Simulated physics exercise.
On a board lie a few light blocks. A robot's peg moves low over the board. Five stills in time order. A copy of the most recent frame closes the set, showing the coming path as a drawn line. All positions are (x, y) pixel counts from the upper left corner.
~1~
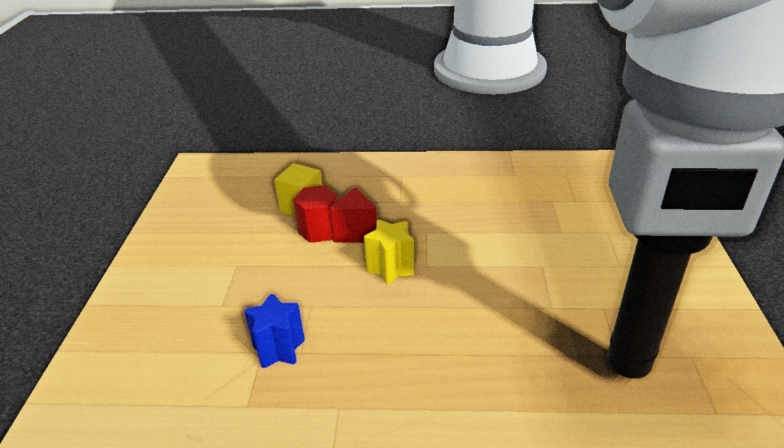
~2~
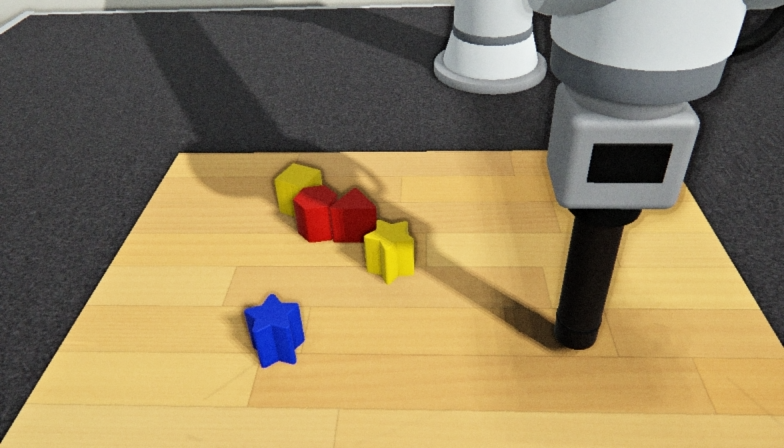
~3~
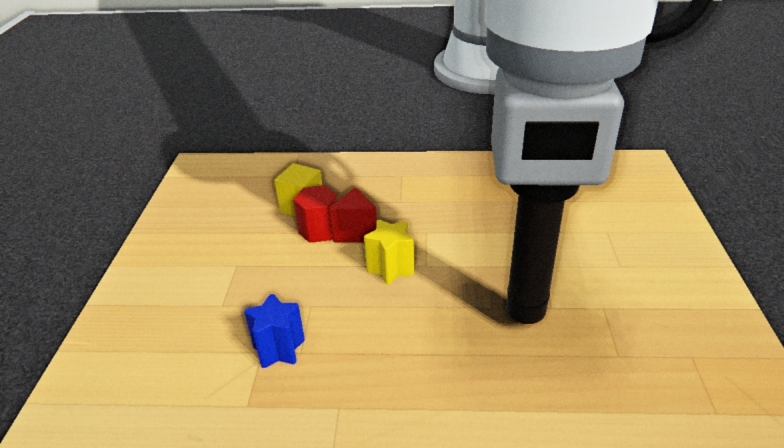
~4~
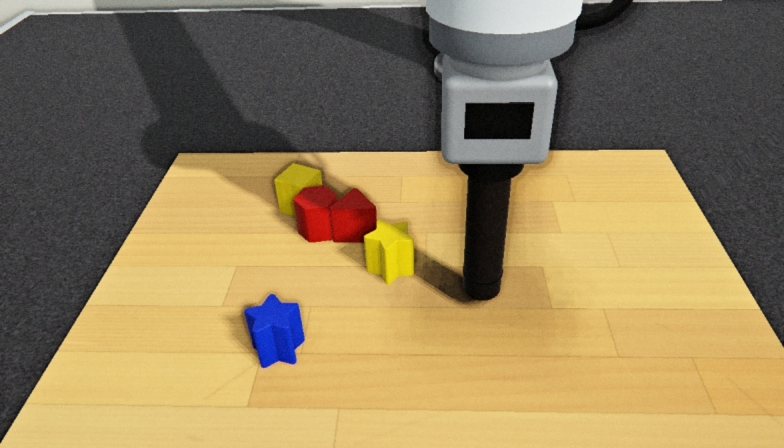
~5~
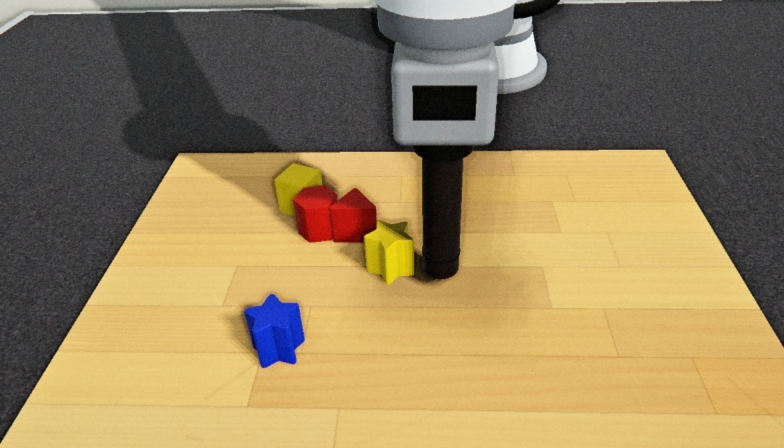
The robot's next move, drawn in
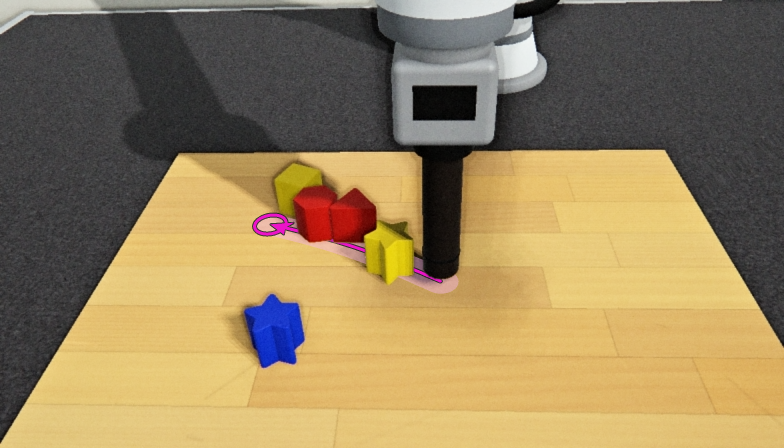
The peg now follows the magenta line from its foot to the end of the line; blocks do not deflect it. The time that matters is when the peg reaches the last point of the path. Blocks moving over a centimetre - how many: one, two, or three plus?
The push moves three or more blocks more than 1 cm.
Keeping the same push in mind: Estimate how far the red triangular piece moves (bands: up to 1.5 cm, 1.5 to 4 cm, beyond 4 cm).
Of the three bands, it's 1.5 to 4 cm.
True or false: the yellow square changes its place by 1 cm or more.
That is true.
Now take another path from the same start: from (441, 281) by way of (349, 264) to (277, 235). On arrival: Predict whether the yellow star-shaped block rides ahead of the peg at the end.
In front, I predict.
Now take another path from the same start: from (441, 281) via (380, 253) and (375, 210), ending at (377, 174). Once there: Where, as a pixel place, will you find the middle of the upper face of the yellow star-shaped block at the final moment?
By then it is at (338, 221).
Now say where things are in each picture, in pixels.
In the first frame, lower end of the peg at (629, 363), tops of blocks, yellow square at (297, 174), red hexagonal block at (315, 196), red triangular piece at (353, 200), yellow star-shaped block at (390, 233).
In the second frame, peg at (575, 336), blocks as before.
In the third frame, peg at (526, 312), blocks as before.
In the fourth frame, peg at (481, 289), blocks as before.
In the fifth frame, peg at (441, 269), yellow square at (297, 174), red hexagonal block at (315, 196), red triangular piece at (353, 200), yellow star-shaped block at (390, 233).
The drawn path runs from (441, 281) via (354, 247), ending at (270, 224).
On the path given first. One third of the way, peg at (381, 245); yellow star-shaped block at (337, 222), turned 20° anticlockwise.
Two thirds of the way, peg at (324, 226); yellow square at (290, 171), turned 40° clockwise; red hexagonal block at (294, 191), turned 15° anticlockwise; red triangular piece at (348, 188); yellow star-shaped block at (293, 223), turned 100° anticlockwise.
At the end, peg at (268, 213); yellow square at (280, 158), turned 85° clockwise; red hexagonal block at (254, 174), turned 35° clockwise; red triangular piece at (348, 188); yellow star-shaped block at (289, 223), turned 120° anticlockwise.
